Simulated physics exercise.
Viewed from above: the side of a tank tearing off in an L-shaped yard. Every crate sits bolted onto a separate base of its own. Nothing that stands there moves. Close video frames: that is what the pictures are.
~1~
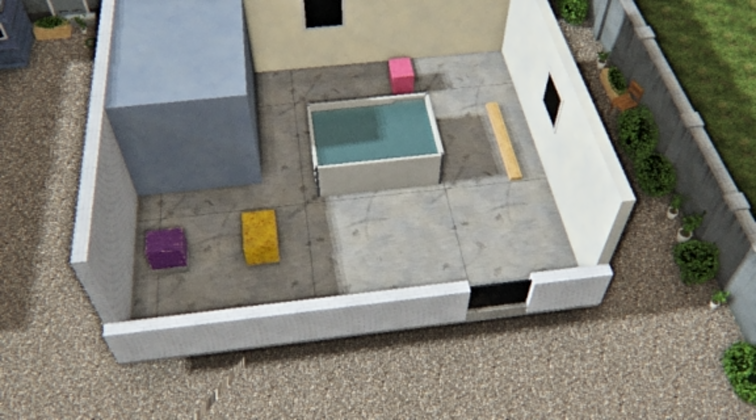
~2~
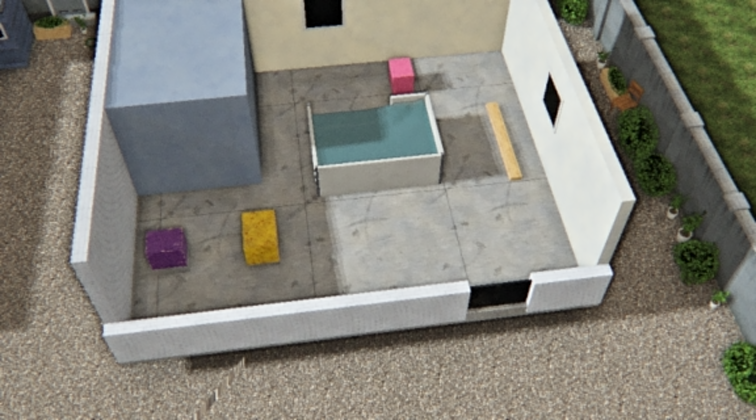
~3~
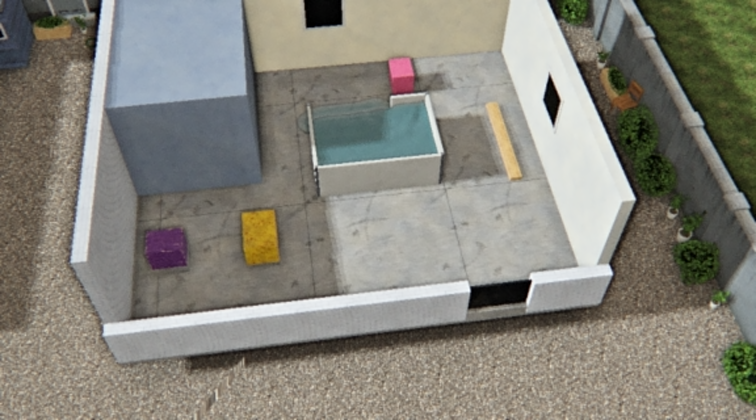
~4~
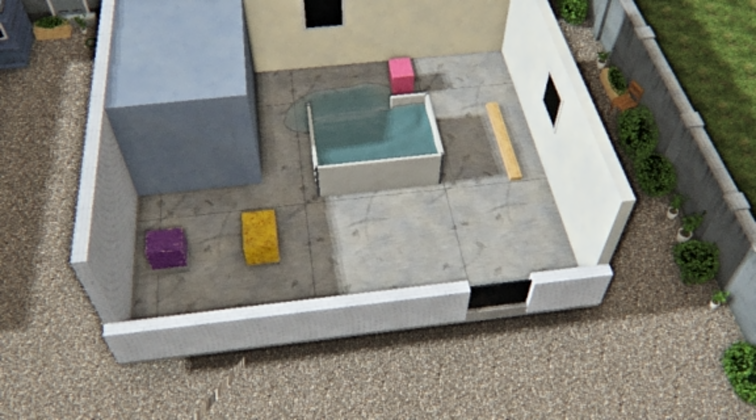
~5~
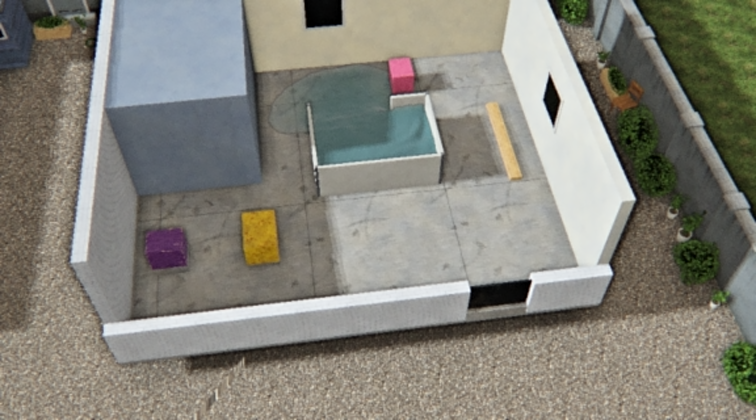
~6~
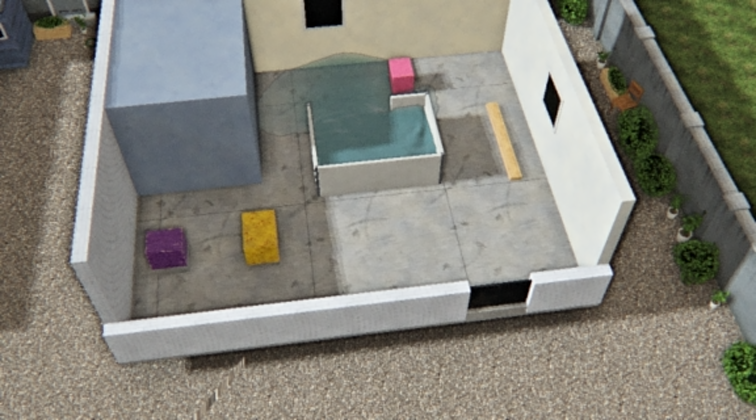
Water sits still in an open white-walled tank in a walled yard, near a pink block, until most of the tank's far side disappears. The water then pours out through the gap and spreads in a thin sheet across the grey floor toward the cream back wall, as the level inside drops.
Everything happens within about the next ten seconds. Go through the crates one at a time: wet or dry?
Crate by crate: Purple crate dry, yellow crate wet, pink crate wet.
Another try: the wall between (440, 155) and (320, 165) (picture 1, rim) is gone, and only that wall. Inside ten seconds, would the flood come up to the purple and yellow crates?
The purple crate is flooded and the yellow crate is flooded.
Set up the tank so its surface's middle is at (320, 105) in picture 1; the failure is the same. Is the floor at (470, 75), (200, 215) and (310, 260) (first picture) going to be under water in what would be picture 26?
As listed: Flooded, no water, under water.
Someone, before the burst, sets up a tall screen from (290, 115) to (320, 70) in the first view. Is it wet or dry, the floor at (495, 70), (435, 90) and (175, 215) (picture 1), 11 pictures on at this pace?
In that order: Wet, wet, free of water.
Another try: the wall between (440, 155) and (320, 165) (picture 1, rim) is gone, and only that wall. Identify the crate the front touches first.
The yellow one, by my reading.
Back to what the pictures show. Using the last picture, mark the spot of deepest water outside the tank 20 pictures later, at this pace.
Look close to (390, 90).
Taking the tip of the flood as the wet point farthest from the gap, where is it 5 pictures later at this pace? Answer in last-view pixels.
Estimated pixel: (457, 58).
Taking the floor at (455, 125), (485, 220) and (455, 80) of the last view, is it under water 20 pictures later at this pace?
Status by point, in sequence: Waterlogged; unwetted; waterlogged.
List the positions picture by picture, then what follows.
The first picture shows the open tank at (374, 132) is whole and still.
In the second picture, water pours out on the open tank's far side and has run to (308, 132).
In the third picture, water pours out on the open tank's far side and has run to a hidden place.
In the fourth picture, the front is at a hidden place, out from the gap on the open tank's far side.
In the fifth picture, the front is at (360, 65), out from the gap on the open tank's far side.
In the sixth picture, water pours out on the open tank's far side and has run to (291, 70).
A moment on, water covers 20 % of the floor; the purple crate not reached, the yellow crate not reached, the pink crate water round its plinth.
Next, water covers 25 % of the floor; the purple crate not reached, the yellow crate not reached, the pink crate water round its plinth.
Then, water covers 45 % of the floor; the purple crate not reached, the yellow crate water round its plinth, the pink crate water round its plinth.
Later, water covers 80 % of the floor; the purple crate water round its plinth, the yellow crate water round its plinth, the pink crate water round its plinth.
In the end, water covers 100 % of the floor; the purple crate stayed above the water, the yellow crate was topped, the pink crate was topped.
